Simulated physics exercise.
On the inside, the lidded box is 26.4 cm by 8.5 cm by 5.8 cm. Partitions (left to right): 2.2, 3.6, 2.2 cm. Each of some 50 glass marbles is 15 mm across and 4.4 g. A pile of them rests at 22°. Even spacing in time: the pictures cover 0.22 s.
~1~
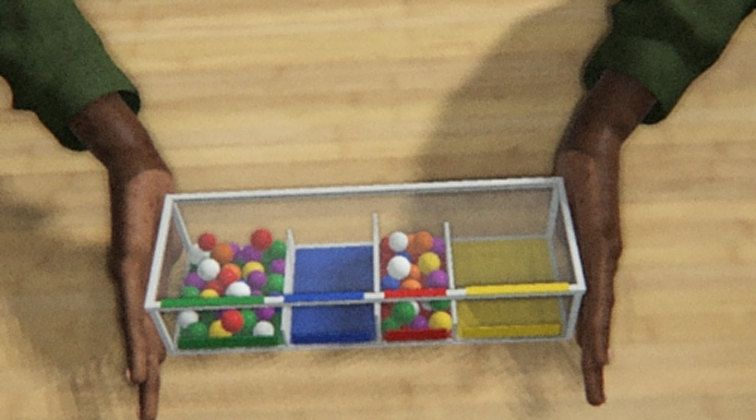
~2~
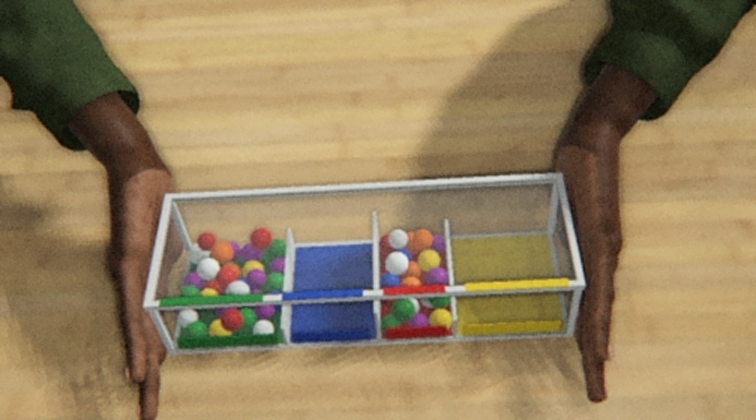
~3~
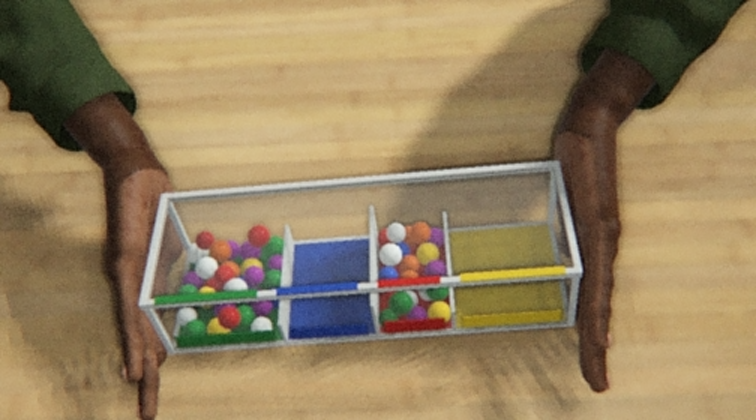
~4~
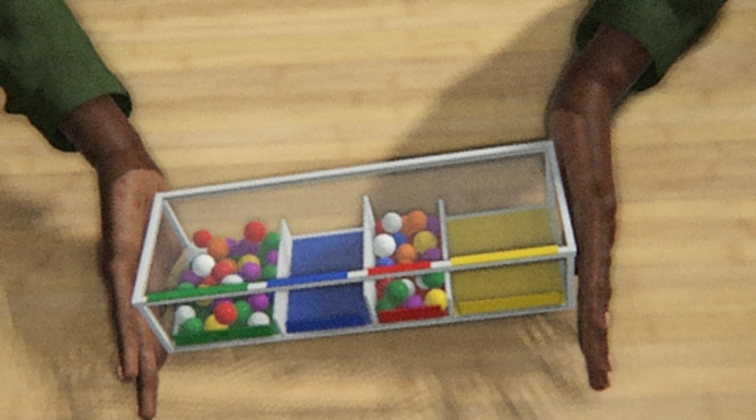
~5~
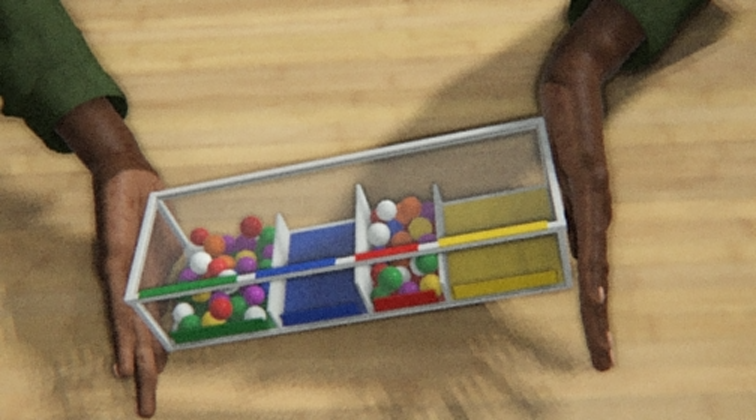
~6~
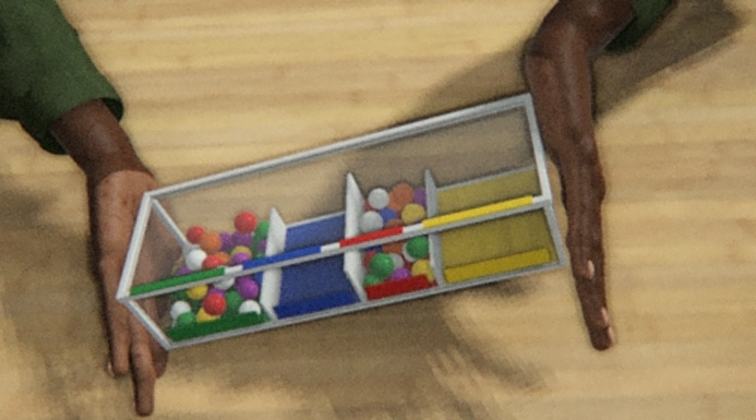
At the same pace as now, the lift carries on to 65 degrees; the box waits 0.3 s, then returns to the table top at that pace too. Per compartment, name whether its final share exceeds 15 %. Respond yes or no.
Red: Yes; blue: No; green: Yes; yellow: No.
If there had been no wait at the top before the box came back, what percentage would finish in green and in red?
In per cent: Green 60, red 40.
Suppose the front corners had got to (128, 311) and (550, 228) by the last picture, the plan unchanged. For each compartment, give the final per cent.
The compartments end with red 40 per cent, blue 0 per cent, green 60 per cent and yellow 0 per cent.
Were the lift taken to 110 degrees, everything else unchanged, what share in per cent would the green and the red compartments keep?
Green 100 %; red 0 %.
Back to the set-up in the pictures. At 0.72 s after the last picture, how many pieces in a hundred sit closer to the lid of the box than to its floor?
About 10 %.
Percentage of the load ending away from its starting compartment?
I'd put it at about 0 per cent.
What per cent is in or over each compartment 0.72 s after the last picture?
Shares - red: 40; blue: 0; green: 60; yellow: 0.
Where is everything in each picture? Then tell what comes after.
In the first picture, box tilt 0 degrees, front corners at (153, 304) and (577, 287); red 40 %, green 60 %.
In the second picture, box tilt 1 degrees, front corners at (152, 303) and (577, 282).
In the third picture, box tilt 3 degrees, front corners at (147, 302) and (574, 270), lowest corner left back.
In the fourth picture, box tilt 7 degrees, front corners at (141, 300) and (568, 249), lowest corner left back.
In the fifth picture, box tilt 12 degrees, front corners at (133, 297) and (558, 224), lowest corner left back.
In the sixth picture, box tilt 16 degrees, front corners at (125, 295) and (543, 199), lowest corner left back; red 40 %, green 60 %.
Then, 0.72 s after the last picture, tilt 65 degrees; red 40 %, green 60 %.
Then, 1.21 s after the last picture, tilt 34 degrees; red 40 %, green 60 %.
Then, 1.76 s after the last picture, tilt 0 degrees; red 40 %, green 60 %.
In the end, red 40 %, blue 0 %, green 60 %, yellow 0 %.
